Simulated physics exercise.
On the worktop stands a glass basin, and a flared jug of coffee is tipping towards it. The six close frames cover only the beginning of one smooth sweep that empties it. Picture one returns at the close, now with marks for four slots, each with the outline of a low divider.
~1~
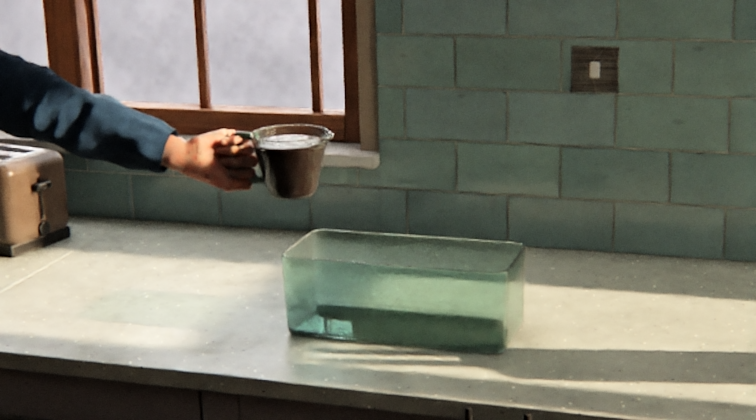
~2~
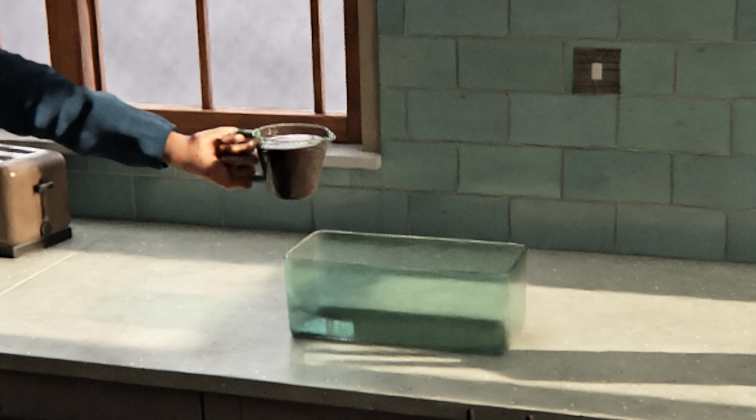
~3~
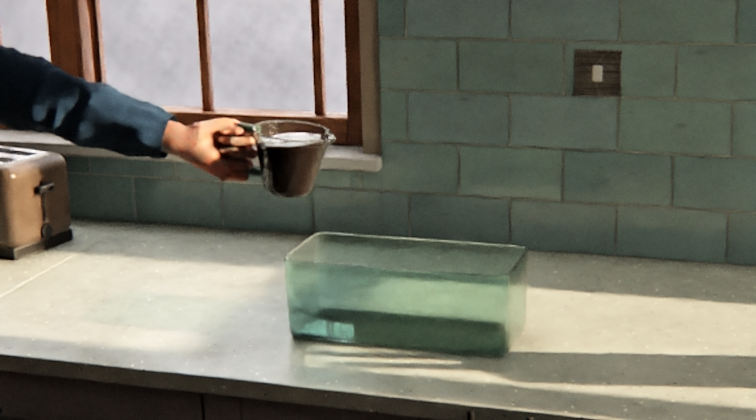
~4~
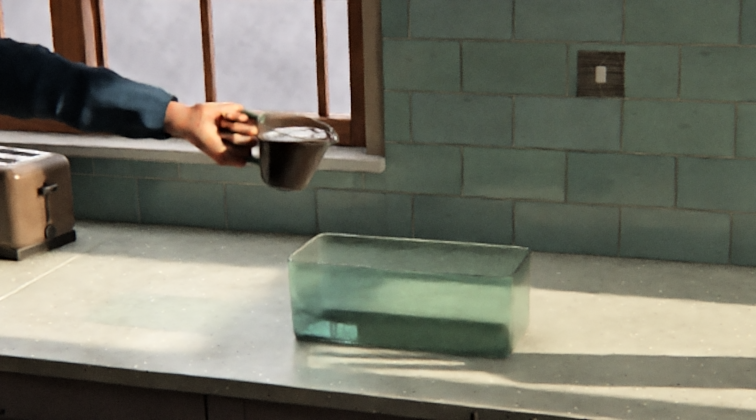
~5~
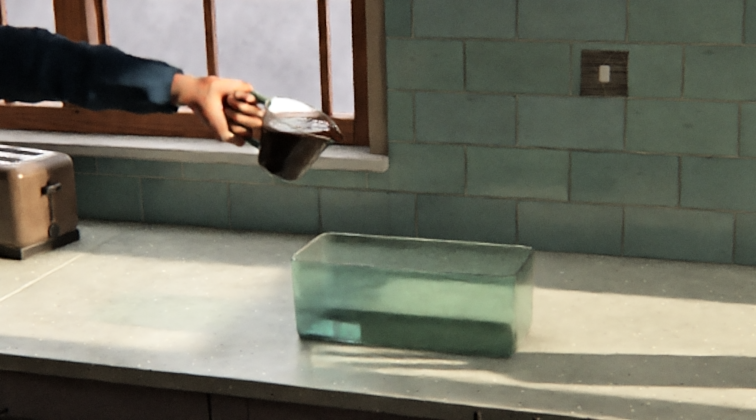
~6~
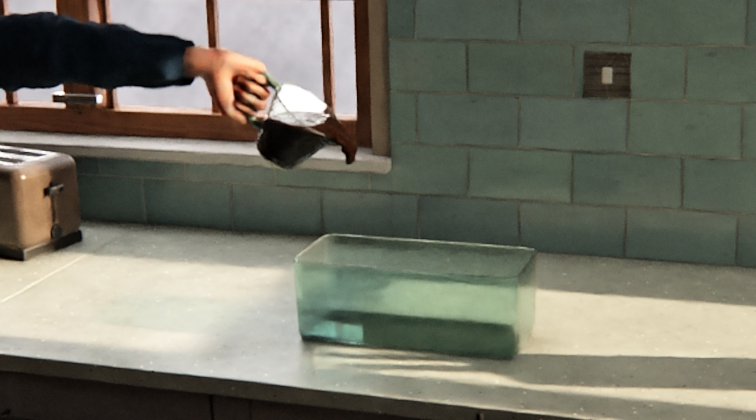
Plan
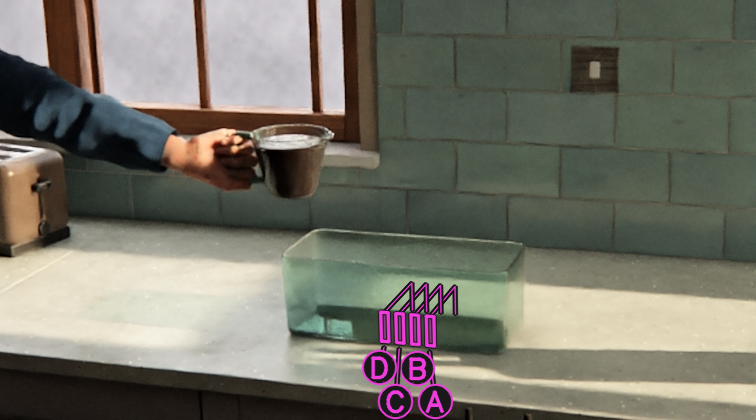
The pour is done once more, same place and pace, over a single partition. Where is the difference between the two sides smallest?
It is C.
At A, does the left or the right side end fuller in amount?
The left side.
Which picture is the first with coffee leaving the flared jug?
Picture 5.
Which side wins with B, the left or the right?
More ends on the left.
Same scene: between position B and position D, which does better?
Here it is position D.
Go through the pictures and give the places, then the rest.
Upright, lip at (331, 137); basin from (289, 332) to (507, 353); nothing has left yet.
Upright, lip at (333, 138); nothing has left yet.
Tipped about 7°, lip at (334, 140); nothing has left yet.
Tipped about 16°, lip at (337, 141); nothing has left yet.
Tipped about 27°, lip at (340, 140); coffee is over the lip, down to (340, 140).
Tipped about 40°, lip at (342, 141); coffee is over the lip, down to (349, 162).
On the marked copy, A at (429, 351); B at (414, 349); C at (399, 348); D at (384, 347).
If A is chosen, about 87 % ends left of the wall and 8 % right of it; 5 % is lost outside.
If B is chosen, about 90 % ends left of the wall and 6 % right of it; 5 % is lost outside.
If C is chosen, about 54 % ends left of the wall and 44 % right of it.
If D is chosen, about 15 % ends left of the wall and 83 % right of it.
